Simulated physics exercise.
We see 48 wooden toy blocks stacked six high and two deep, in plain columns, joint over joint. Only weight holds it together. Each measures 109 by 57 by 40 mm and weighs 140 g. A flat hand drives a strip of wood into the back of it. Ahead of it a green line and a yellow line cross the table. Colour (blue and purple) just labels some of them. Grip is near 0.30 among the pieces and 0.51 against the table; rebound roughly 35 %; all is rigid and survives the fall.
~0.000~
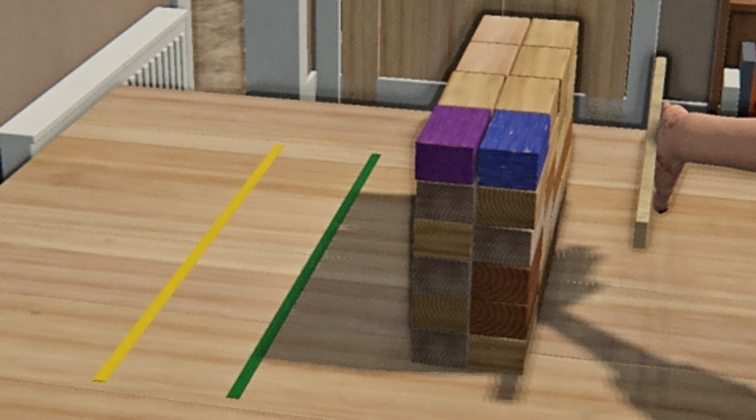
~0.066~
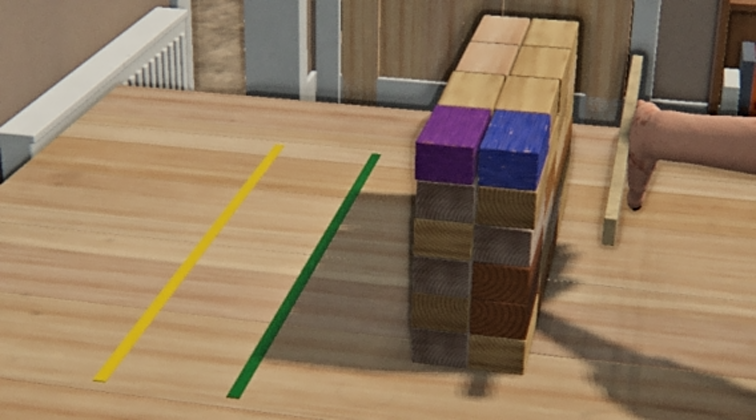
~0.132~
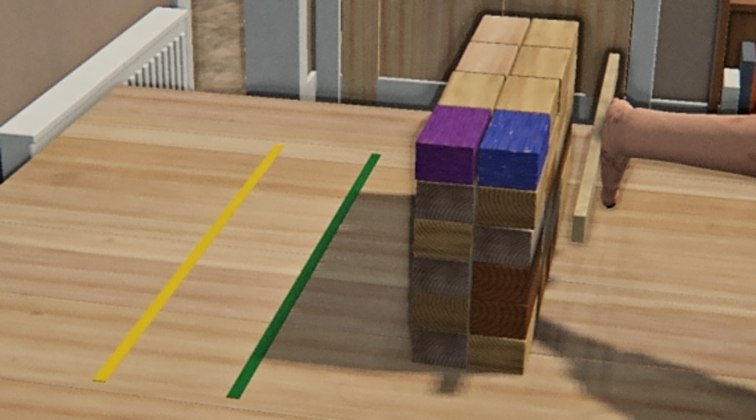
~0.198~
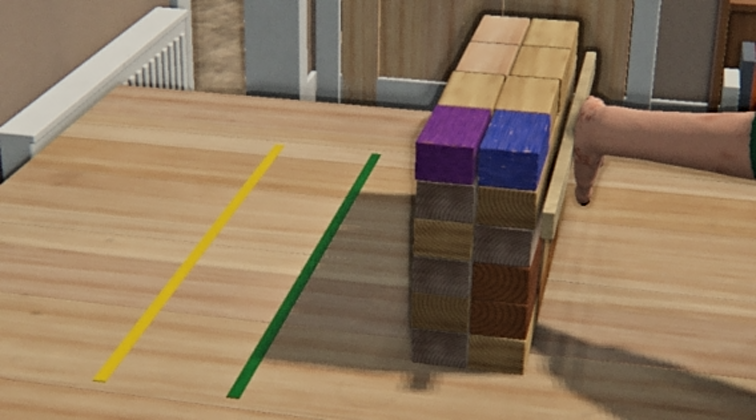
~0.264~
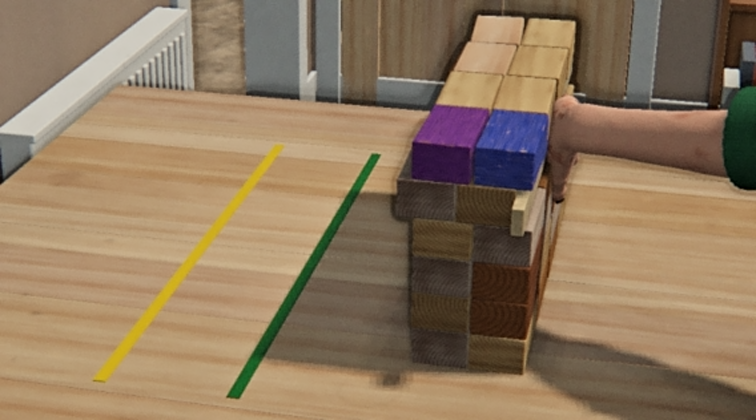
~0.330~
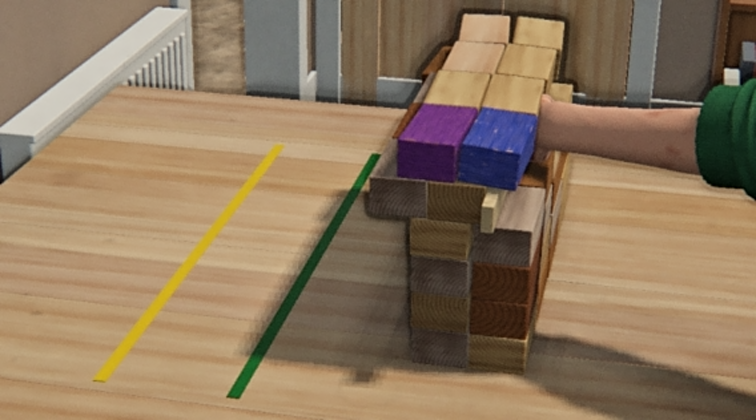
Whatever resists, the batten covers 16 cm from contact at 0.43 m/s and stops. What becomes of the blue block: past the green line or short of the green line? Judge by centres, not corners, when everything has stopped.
That block stops before the green line.
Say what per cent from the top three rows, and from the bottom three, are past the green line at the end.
From the top 20, from the bottom 0 per cent.
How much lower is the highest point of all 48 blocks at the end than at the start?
Some 2 cm lower.
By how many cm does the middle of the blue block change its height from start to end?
It ends some 3 cm lower.
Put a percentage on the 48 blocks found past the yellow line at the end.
Near 5 per cent.
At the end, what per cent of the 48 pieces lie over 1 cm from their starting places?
It is 40 per cent.
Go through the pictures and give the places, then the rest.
In the first picture (we follow the side turned to the camera), batten (641, 235) 9 cm from the stack; green line, near end, (255, 360); yellow line, near end, (127, 344); blue block (516, 130); purple block (454, 125); no piece has moved.
Batten (609, 232) 7 cm from the stack; blue block (516, 130), in the second picture.
Batten (579, 229) 38 mm from the stack; blue block (516, 130), in the third picture.
Batten (547, 226) 9 mm from the stack; blue block (516, 130), in the fourth picture.
Batten (517, 223) 19 mm in; blue block (513, 130); 8 stirred so far, in the fifth picture.
Batten (488, 220) 47 mm in; green line, near end, (255, 360); yellow line, near end, (127, 344); blue block (502, 129) tipped 4°; purple block (439, 123) displaced 15 mm; 16 stirred so far, in the sixth picture.
Around 0.39 s, none of the 48 blocks past the green line, 21 disturbed; blue block tipped 28°; purple block displaced 36 mm.
Around 0.48 s, none of the 48 blocks past the green line, 23 disturbed; blue block on its side; purple block tipped 8°.
Around 0.60 s, 1 of the 48 blocks past the green line; blue block on its side; purple block tipped 57°, 9 cm lower.
Around 0.82 s, 5 of the 48 blocks past the green line; blue block on its side; purple block upside down.
Finally (1.4 s), 5 of the 48 blocks past the green line; blue block on its side; purple block upside down. Seen by the last camera, middles, blue block near (476, 175), purple block near (125, 286).
